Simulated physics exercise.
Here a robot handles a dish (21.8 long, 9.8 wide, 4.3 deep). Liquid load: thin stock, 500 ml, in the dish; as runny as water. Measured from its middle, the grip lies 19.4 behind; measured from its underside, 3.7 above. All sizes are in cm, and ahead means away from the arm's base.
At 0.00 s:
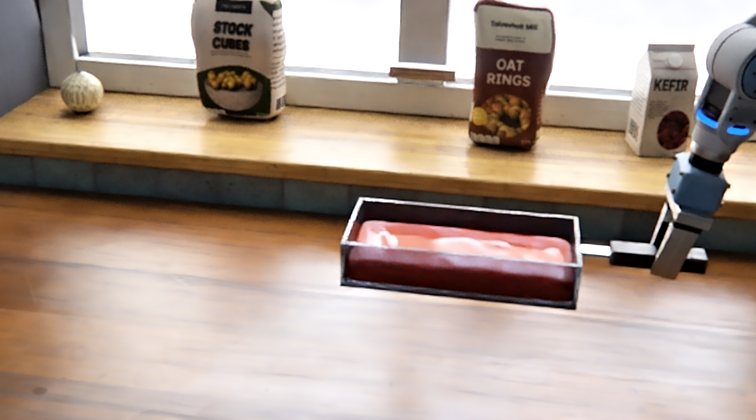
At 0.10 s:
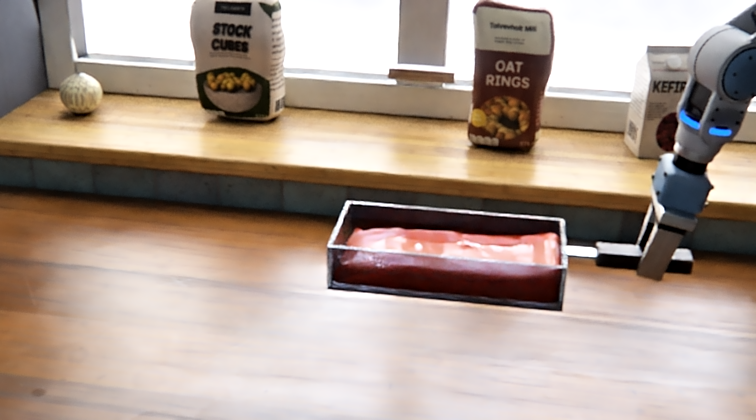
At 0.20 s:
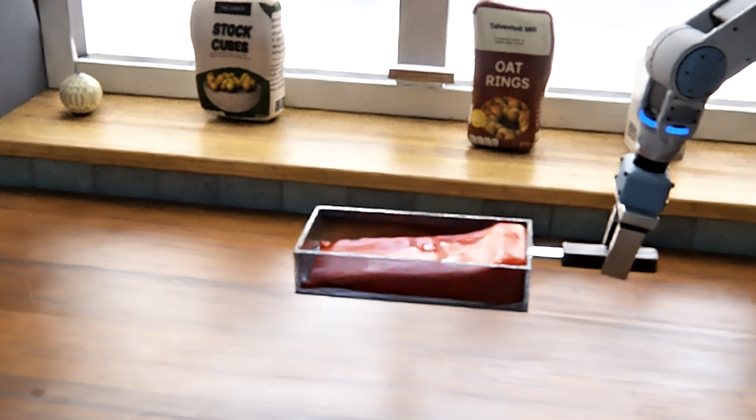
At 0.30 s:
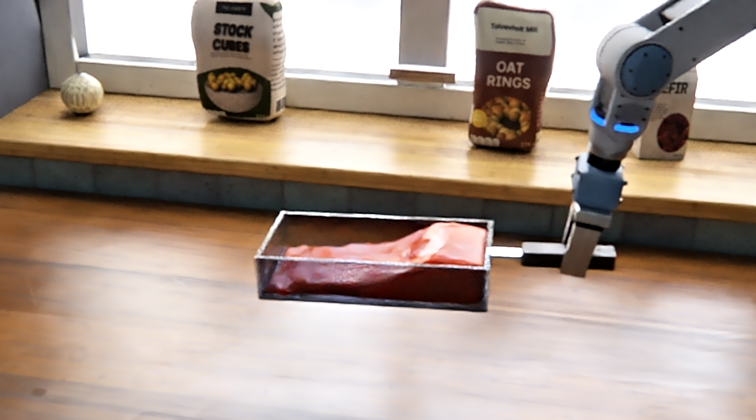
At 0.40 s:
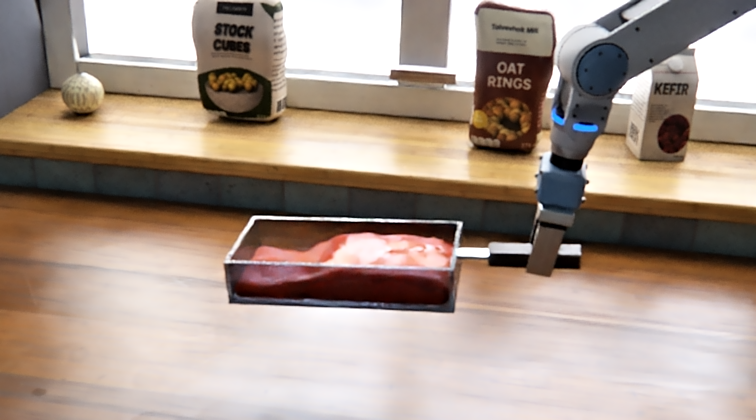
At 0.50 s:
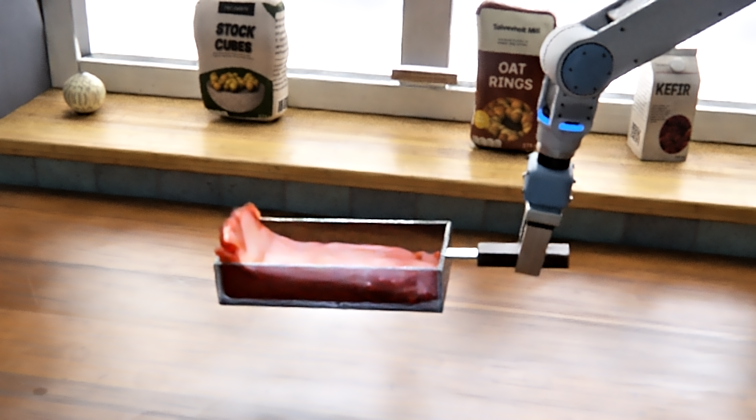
At the start, a robot arm holds a clear rectangular dish of red liquid by its handle above a wooden counter, the surface nearly level. The arm moves the dish left, and the liquid heaps toward the right side. Then the dish slows and the liquid surges left, rising above the left rim.
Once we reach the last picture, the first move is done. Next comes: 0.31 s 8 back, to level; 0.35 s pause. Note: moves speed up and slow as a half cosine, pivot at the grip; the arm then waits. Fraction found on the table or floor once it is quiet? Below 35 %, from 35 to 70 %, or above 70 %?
From 35 to 70 %.
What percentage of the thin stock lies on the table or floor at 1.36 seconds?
The share comes to roughly 45 per cent.
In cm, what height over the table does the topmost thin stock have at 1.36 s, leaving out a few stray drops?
The liquid tops out near 16 cm above the table.
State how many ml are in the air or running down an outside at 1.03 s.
It works out to close to 5 ml.
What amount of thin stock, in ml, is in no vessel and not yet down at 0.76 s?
Reading: Near 210 ml.
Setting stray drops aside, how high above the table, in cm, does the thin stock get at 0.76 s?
I'd put it at some 19 centimetres up.
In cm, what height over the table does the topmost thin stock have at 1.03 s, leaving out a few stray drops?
Max height: Near 22 cm above the table.
After 0.76 s, level, liquid up to 19 above the table; 295 ml in the dish, 205 ml in the air or running down outside.
After 1.03 s, level, liquid up to 26 above the table; 290 ml in the dish, 205 ml on the table or floor, 5 ml in the air or running down outside.
After 1.36 s, level, liquid up to 17 above the table; 285 ml in the dish, 215 ml on the table or floor.
After 2.16 s, level, liquid up to 16 above the table; 285 ml in the dish, 215 ml on the table or floor.
At rest, 285 ml in the dish, 215 ml on the table or floor. That is 43 % on the table or floor.
